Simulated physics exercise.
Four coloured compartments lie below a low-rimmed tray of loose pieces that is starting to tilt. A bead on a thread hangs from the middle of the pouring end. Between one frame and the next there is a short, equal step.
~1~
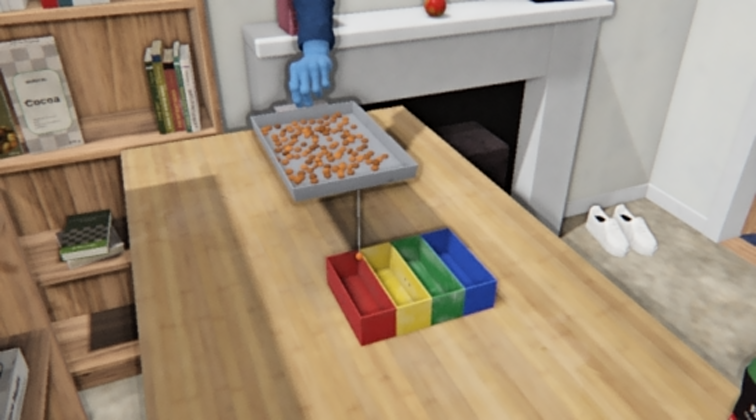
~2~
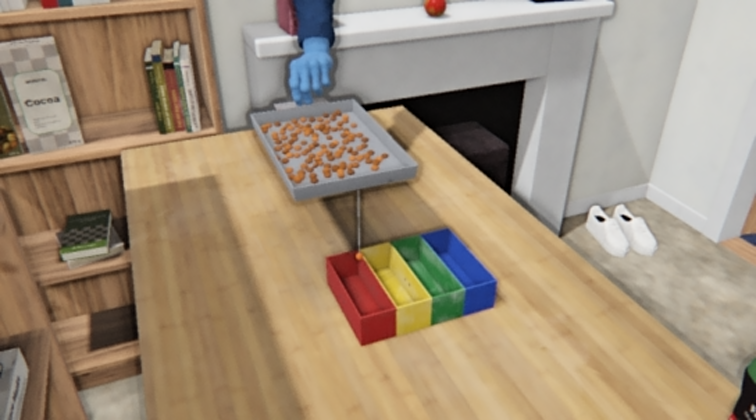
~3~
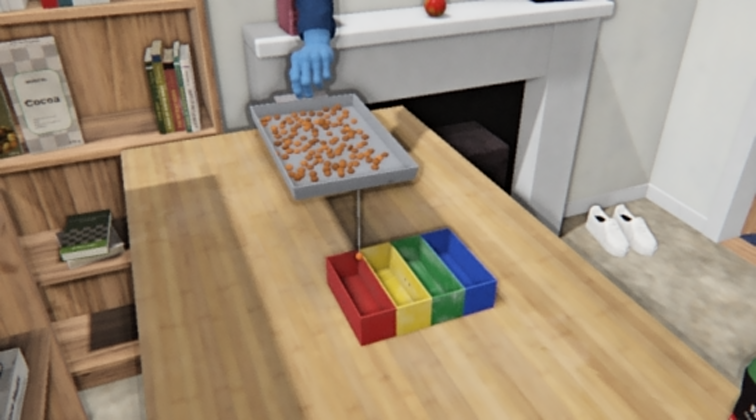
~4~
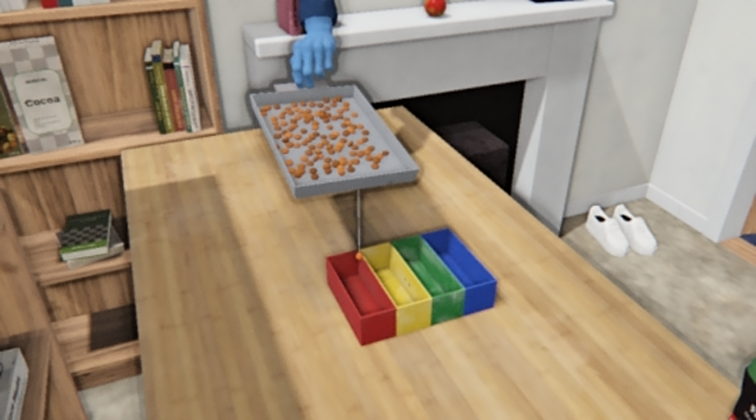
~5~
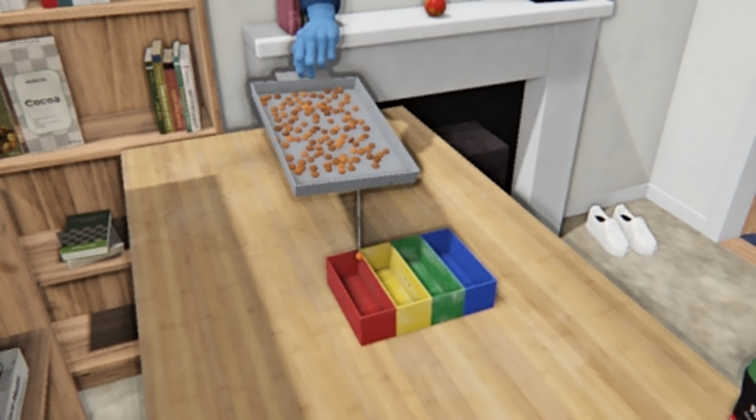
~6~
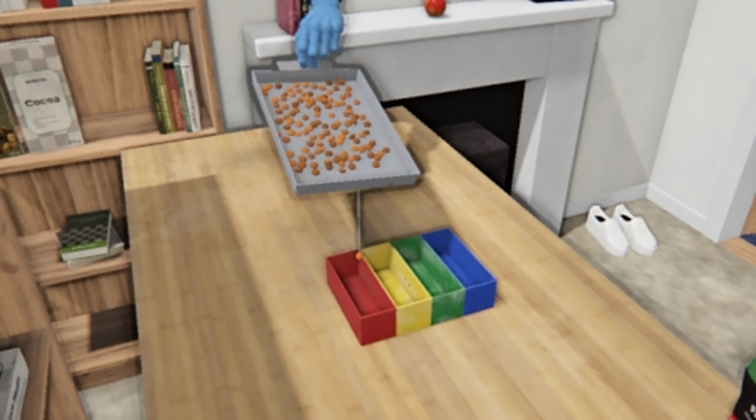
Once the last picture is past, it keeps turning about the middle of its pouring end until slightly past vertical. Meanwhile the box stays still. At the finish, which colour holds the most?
Green holds the most.
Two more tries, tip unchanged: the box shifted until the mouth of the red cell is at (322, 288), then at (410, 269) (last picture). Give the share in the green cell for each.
First placement: 30 per cent; second placement: 0 per cent.
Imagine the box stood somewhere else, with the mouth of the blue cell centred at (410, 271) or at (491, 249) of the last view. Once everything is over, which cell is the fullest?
First try: The blue one; second try: The yellow cell.
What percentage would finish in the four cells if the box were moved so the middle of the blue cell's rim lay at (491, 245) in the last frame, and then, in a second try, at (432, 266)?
The first yields 90 per cent and the second 100 per cent.
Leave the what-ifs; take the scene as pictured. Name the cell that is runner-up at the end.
The runner-up: The cell in yellow.
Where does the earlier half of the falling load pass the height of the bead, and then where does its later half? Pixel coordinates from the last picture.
It passes near (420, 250) first and then near (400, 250).
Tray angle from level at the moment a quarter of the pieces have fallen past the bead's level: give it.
Near 90 degrees.
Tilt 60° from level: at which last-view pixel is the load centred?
Around (379, 160).
Just after the last frame, tray tipped steeply; every one on the tray.
A moment on, tray tipped right over; roughly two thirds on the tray; roughly a quarter in the green cell; about a tenth in the yellow cell; just a few in the blue cell; about a tenth falling or outside the box.
Further on, tray tipped past a quarter turn; roughly two thirds in the green cell; roughly a third in the yellow cell; just a few in the red cell; just a few in the blue cell.
When it is over, tray tipped past a quarter turn; roughly two thirds in the green cell; roughly a third in the yellow cell; just a few in the red cell; just a few in the blue cell.
